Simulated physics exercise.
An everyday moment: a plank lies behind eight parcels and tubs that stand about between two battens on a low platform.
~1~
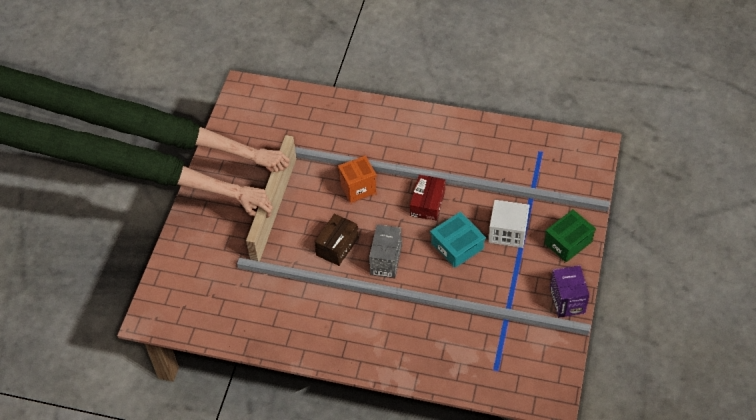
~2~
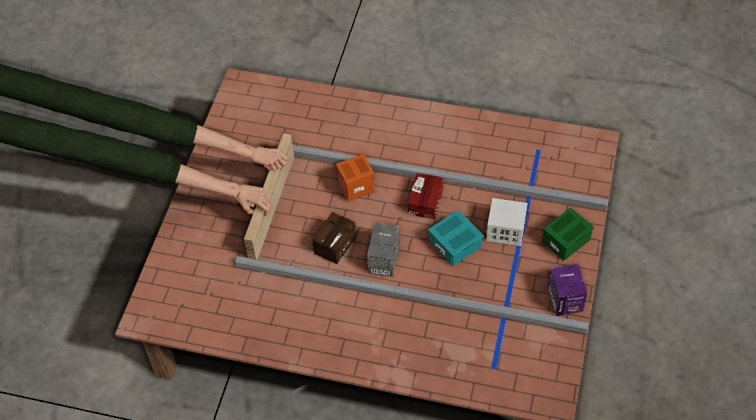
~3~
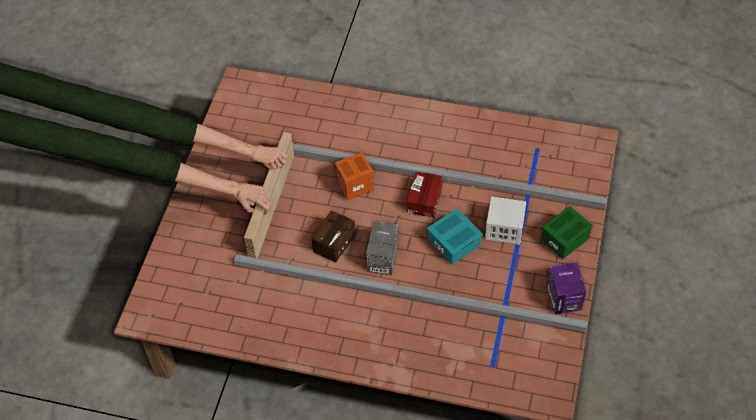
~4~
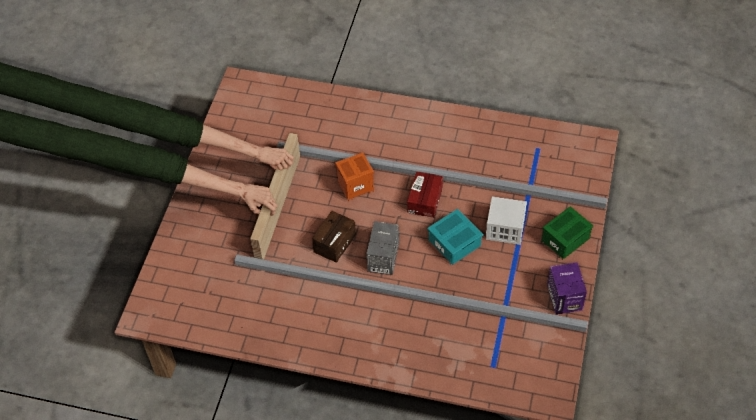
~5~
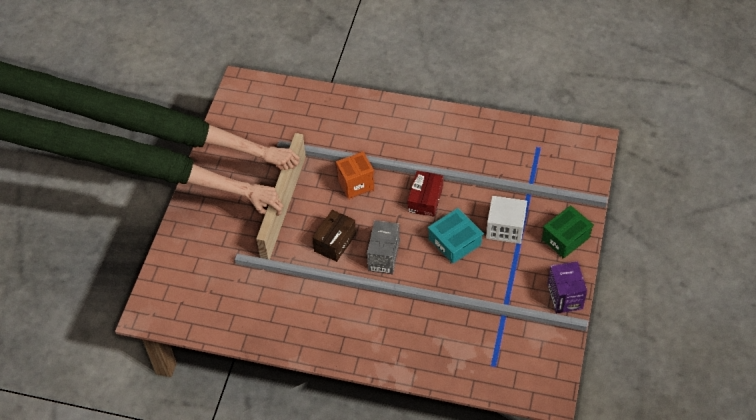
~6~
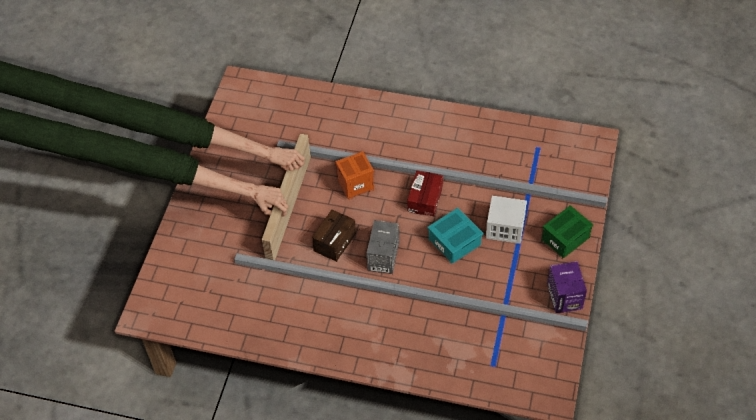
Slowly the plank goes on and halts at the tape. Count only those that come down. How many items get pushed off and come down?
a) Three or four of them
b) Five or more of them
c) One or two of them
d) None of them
c, one or two of them.
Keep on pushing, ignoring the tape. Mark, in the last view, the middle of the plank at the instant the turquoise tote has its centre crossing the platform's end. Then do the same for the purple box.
Turquoise tote: (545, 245); purple box: (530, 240).
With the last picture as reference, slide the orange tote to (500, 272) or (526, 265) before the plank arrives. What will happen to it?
In order, it is not lost; is not lost.
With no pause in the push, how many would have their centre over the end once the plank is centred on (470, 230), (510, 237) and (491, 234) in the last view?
Taking the places in turn, the counts are 0, 1 and 1.
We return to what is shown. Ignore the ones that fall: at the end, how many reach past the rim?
I get 1.
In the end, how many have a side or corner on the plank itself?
At rest, 2 are in contact.
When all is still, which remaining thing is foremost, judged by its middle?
The purple box.
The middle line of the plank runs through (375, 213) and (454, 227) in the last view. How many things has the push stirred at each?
By the first moment it's 4, by the second it's 7.
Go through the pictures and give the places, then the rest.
Purple box (569, 292); green tote (570, 236); white crate (509, 224); plank (272, 198); tape (520, 254), in the first picture.
Green tote (567, 235); plank (270, 196), in the second picture.
White crate (506, 221); red parcel (425, 194), in the third picture.
Purple box (567, 288); grey box (383, 248), in the fourth picture.
Green tote (567, 232); orange tote (356, 176), in the fifth picture.
Purple box (567, 287); green tote (567, 232); white crate (506, 220); plank (287, 197); tape (517, 250), in the sixth picture.
A little later, none off yet; purple box at rest near (567, 287); green tote at rest near (567, 232); white crate at rest near (506, 220).
Next, none off yet; purple box at rest near (567, 287); green tote at rest near (567, 232); white crate shifted a little near (516, 216).
Later still, none off yet; purple box at rest near (567, 287); green tote shifted about its own width near (591, 241); white crate shifted about its own width near (560, 217).
When it is over, the number that fall off is one or two; down, white crate and green tote.
